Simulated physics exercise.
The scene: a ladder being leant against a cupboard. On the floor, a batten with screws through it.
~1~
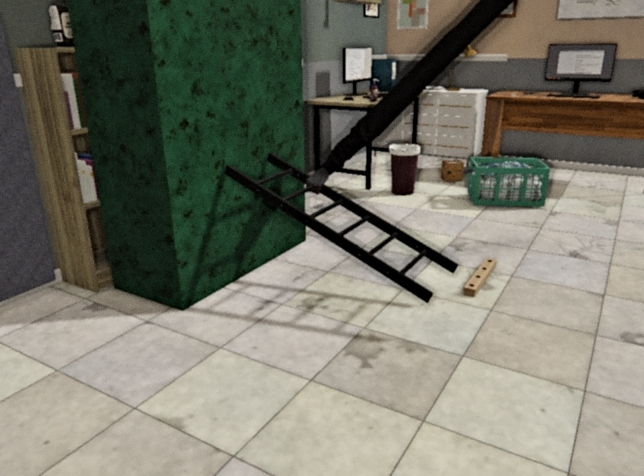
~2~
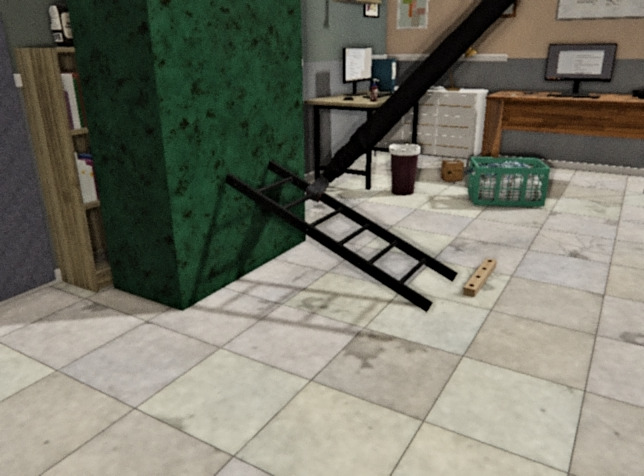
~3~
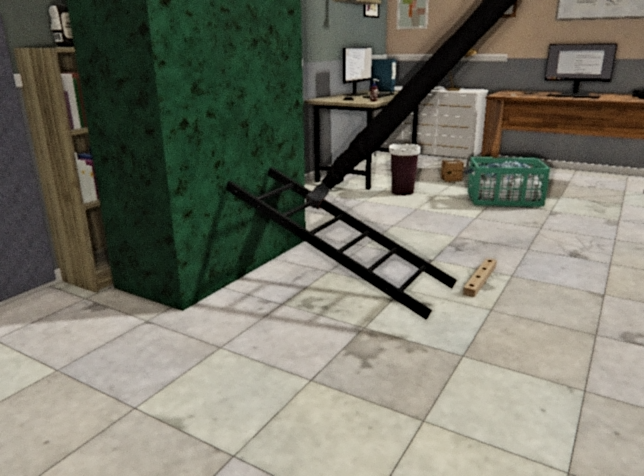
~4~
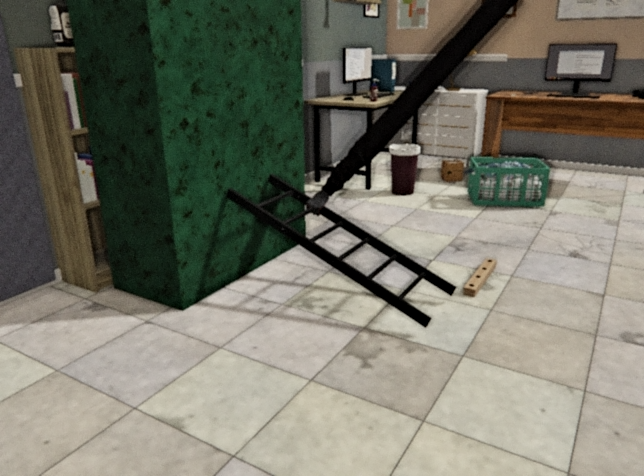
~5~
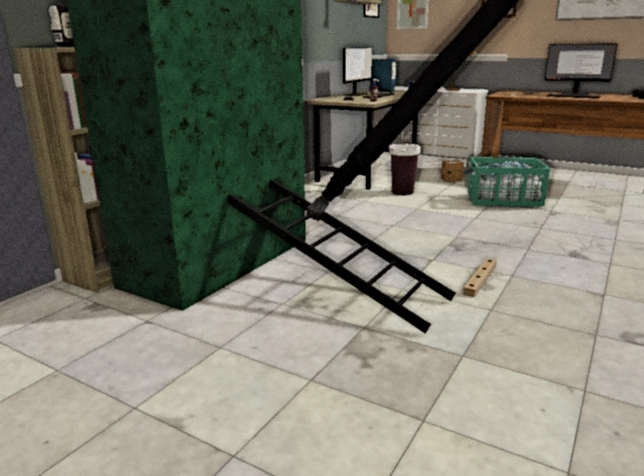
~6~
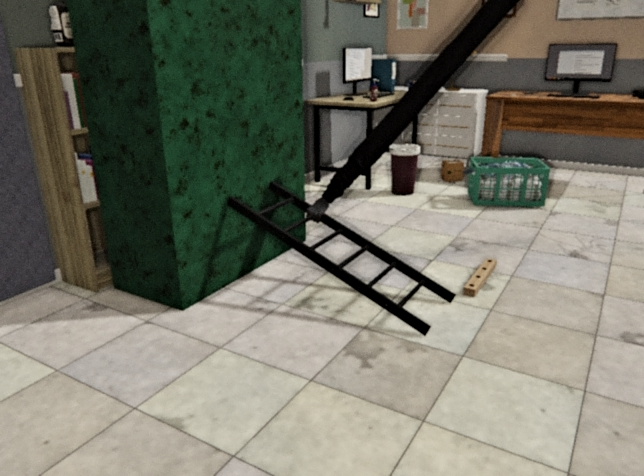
A black ladder, held by a long dark arm, tilted and shifted slightly downward beside a tall green cupboard, then stayed nearly still, while a small wooden batten lay unmoved on the tiled floor.
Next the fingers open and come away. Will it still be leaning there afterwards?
Outcome: The black ladder slides out and falls.
Then, 0.22 s later than the last frame, black ladder tilted by 9° near (344, 266).
When it is over, the black ladder slips down, near (347, 290).
